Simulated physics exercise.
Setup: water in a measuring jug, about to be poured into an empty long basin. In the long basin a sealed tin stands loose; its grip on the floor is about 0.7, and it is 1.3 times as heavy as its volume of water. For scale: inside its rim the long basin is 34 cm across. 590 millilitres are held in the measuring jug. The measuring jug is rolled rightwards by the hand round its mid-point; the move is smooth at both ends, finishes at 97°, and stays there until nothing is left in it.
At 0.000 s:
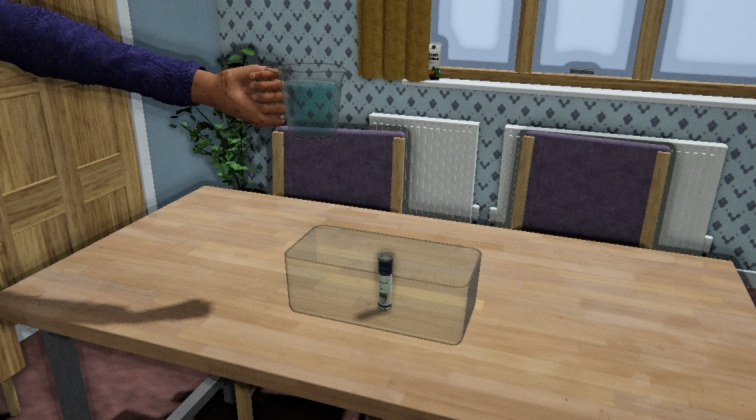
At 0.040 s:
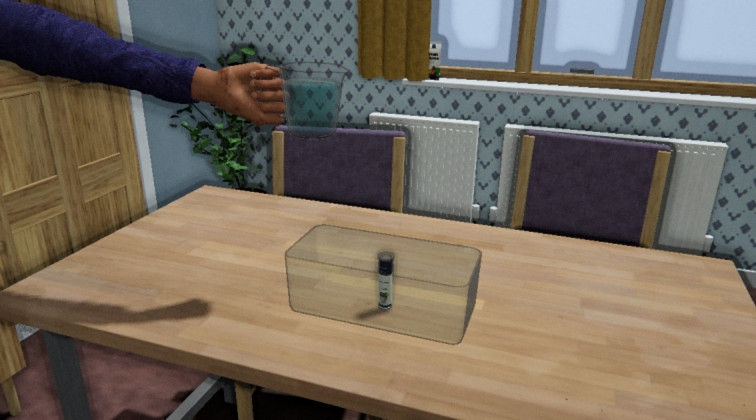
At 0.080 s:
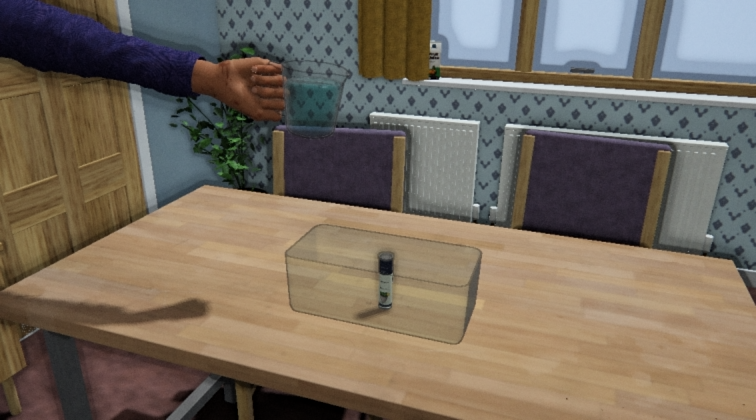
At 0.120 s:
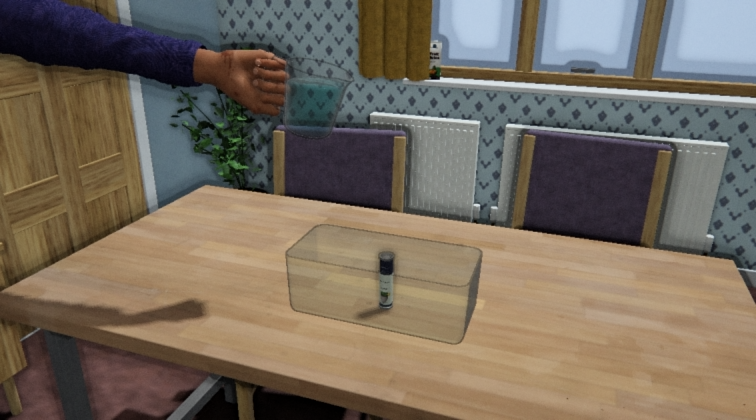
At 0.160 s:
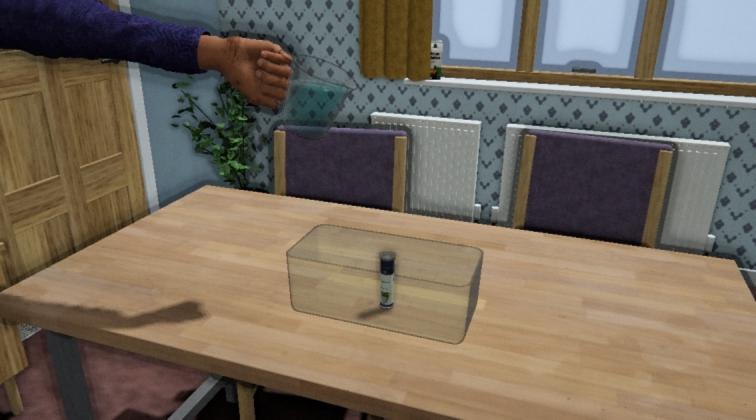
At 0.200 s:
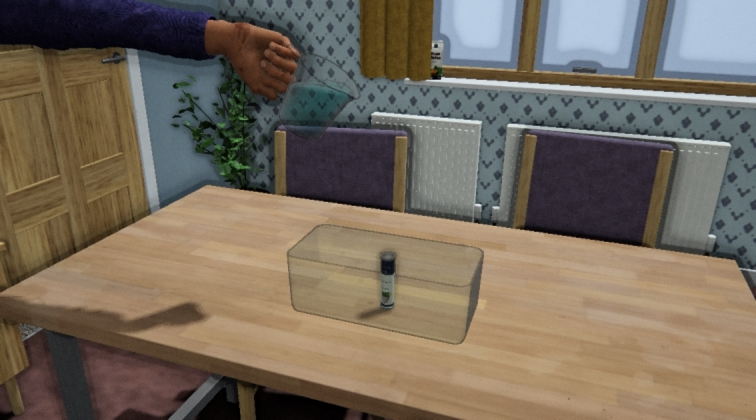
A dining room with blue patterned wallpaper, white radiators and a window is seen from slightly above, across a pale wooden table. A clear, empty long basin stands on the table with a small dark-capped tin showing through it, two purple-backed chairs stand behind, and a purple-sleeved arm at upper left holds a see-through jug of bluish-green water. The hand smoothly rolls the jug rightwards, slowly then faster, while the camera stays still.
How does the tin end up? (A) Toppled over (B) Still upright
Option B: Still upright.
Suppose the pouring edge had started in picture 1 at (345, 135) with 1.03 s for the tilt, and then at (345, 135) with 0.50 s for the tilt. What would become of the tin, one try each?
The tin overturns the first time and overturns the second time.
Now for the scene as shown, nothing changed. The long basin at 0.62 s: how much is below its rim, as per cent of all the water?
The fraction sits near 44 in a hundred.
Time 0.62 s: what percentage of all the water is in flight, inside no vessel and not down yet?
Some 38 % is up in the air.
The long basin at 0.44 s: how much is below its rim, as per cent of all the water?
Roughly 0 per cent.
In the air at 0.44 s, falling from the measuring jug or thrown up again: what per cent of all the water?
Near 42 per cent of it all.
By 0.44 s the tilt is 94° and 57 per cent is still to pour; the tin stands where it began.
By 0.62 s the tilt is 97° and 18 per cent is still to pour; the tin stands where it began.
By 0.80 s the tilt is 97° and 4 per cent is still to pour; the tin stands where it began.
By 1.00 s the tilt is 97° and 1 per cent is still to pour; the tin stands where it began.
At rest the tin stands where it began.
